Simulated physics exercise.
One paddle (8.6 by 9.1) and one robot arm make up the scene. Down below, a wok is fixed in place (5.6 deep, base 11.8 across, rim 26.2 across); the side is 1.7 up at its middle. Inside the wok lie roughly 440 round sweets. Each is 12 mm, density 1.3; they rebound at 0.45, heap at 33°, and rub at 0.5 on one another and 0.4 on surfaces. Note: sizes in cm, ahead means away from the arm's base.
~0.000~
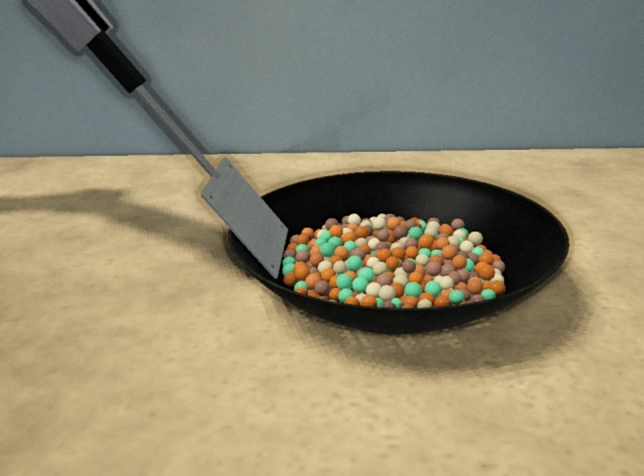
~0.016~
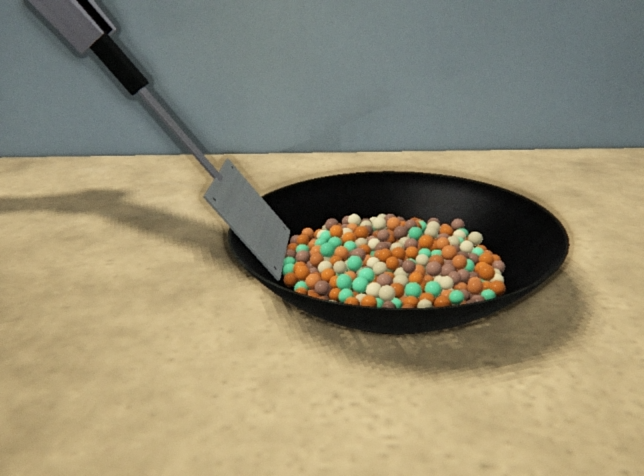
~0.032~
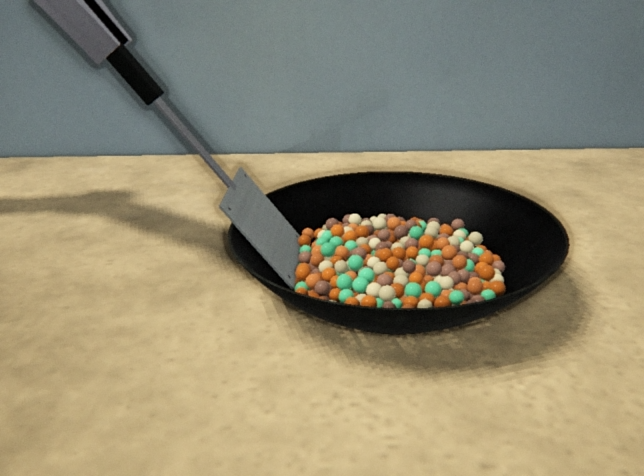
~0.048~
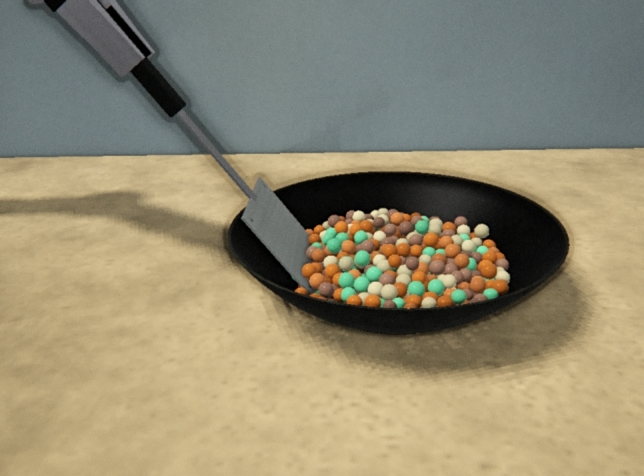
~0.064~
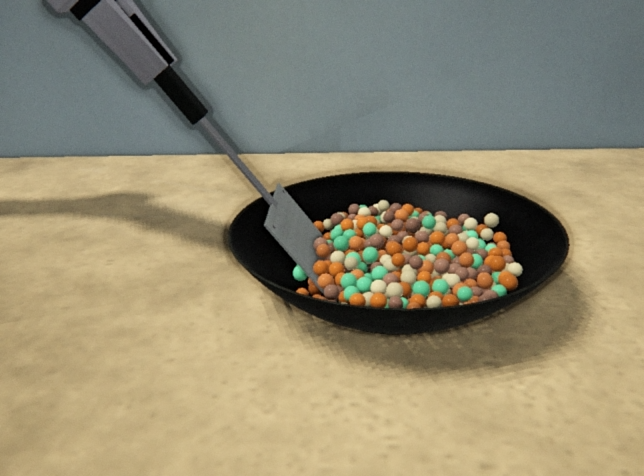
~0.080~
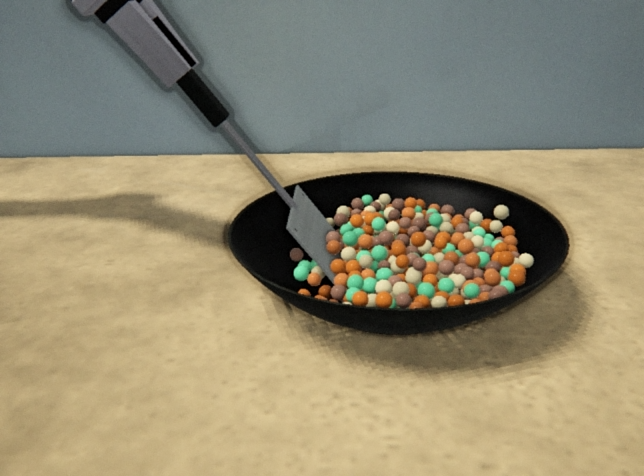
At first, a robot arm holds a flat paddle at the left side of a black wok heaped with small orange, green, cream and brown balls. The paddle then slides right and slightly down into the pile, pushing the balls rightward, while a few slip behind its left side.
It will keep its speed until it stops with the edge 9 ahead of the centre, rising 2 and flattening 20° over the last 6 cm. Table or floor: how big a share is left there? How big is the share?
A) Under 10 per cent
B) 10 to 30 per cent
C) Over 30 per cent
Answer: C.
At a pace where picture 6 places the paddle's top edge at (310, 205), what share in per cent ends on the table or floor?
Near 45 in a hundred.
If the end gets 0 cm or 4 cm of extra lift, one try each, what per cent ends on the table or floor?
Roughly 40 per cent, then 40 per cent.
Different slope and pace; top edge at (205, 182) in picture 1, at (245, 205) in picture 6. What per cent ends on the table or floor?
It comes to something like 20 %, give or take.
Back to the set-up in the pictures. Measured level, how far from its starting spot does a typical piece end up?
The figure is about 7 cm.
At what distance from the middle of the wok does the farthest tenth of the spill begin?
45 cm.
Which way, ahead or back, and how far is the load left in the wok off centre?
About 3.0 cm ahead.
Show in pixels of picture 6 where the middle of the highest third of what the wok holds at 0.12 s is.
Roughly pixel (444, 237).
After 0.12 s, sloping 54°, highest piece 6 above the table; 443 in the wok.
After 0.16 s, sloping 47°, highest piece 7 above the table; 443 in the wok.
After 0.38 s, sloping 34°, highest piece 13 above the table; 259 in the wok, 70 on the table or floor, 114 on the blade or in flight.
After 1.43 s, sloping 34°, highest piece 5 above the table; 258 in the wok, 185 on the table or floor.
At rest, 258 in the wok, 185 on the table or floor. That is 42 % on the table or floor.
